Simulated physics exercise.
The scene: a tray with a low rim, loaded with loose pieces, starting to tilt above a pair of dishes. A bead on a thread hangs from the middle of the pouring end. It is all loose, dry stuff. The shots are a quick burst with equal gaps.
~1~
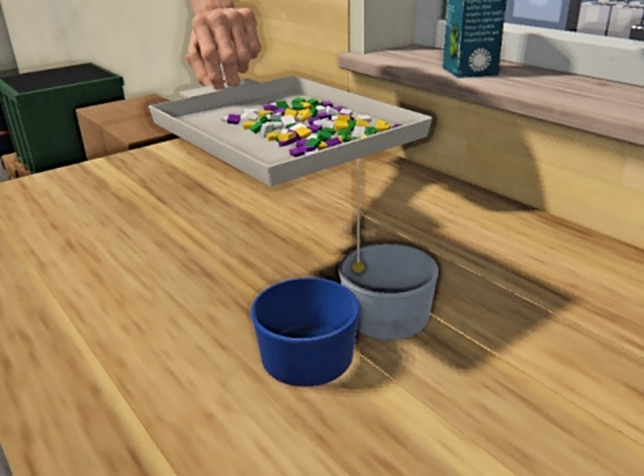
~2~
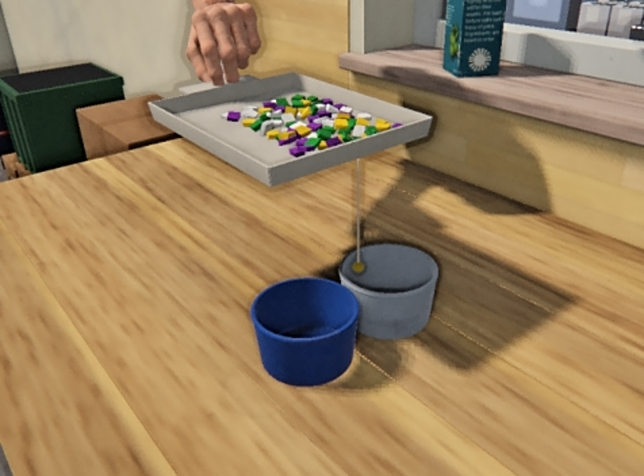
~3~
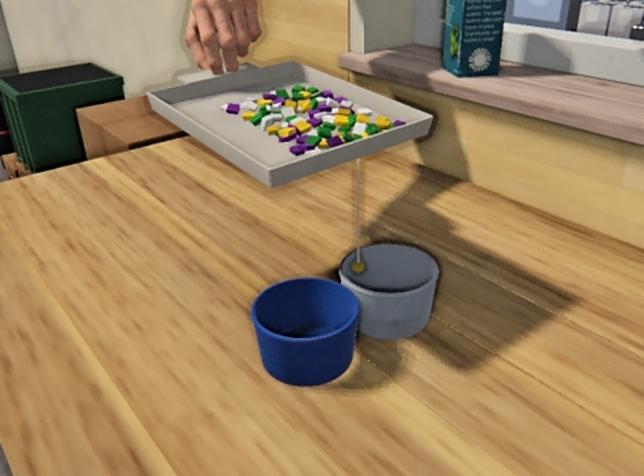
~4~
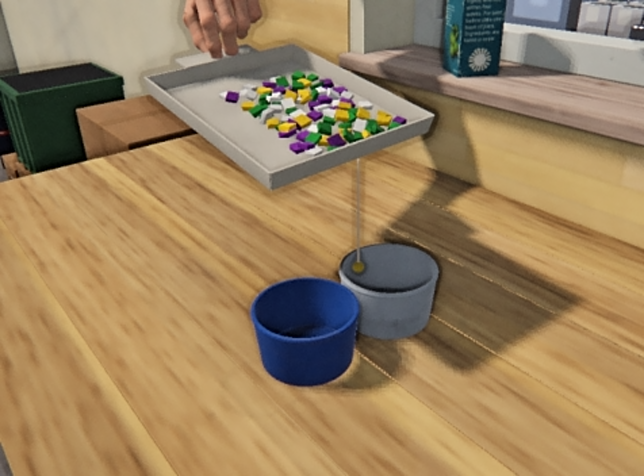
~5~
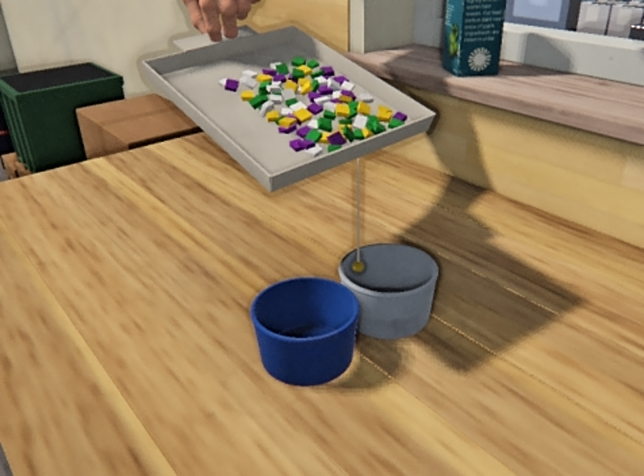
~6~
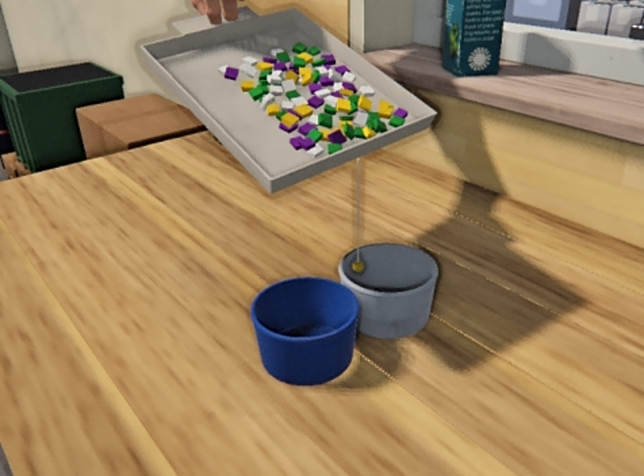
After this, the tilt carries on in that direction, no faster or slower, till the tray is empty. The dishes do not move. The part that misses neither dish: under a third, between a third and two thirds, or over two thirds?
In the dishes lies from one third to two thirds of it.
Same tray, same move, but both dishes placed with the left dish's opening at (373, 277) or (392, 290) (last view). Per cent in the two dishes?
About 10 and 30 per cent.
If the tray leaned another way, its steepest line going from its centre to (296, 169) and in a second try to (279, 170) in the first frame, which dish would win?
In turn: The left-hand dish; left.
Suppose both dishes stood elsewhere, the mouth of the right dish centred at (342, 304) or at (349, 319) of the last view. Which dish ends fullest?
First the right one, then the dish on the right.
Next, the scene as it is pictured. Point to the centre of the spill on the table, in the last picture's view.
Around (397, 390).
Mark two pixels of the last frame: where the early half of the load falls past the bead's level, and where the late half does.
At about (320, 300), then at (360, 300).
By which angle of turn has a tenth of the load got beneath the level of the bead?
Near 80 degrees.
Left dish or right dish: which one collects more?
That is the left dish.
Shortly afterwards, tray tipped steeply; all but a few on the tray; only a few in the air.
Next, tray tipped past a quarter turn; near two thirds on the tray; a little in the left dish; near a quarter outside both; a little in the air.
Some moments later, tray tipped past a quarter turn; near half in the left dish; only a few in the right dish; near half outside both.
In the end, tray tipped past a quarter turn; near half in the left dish; only a few in the right dish; near half outside both.
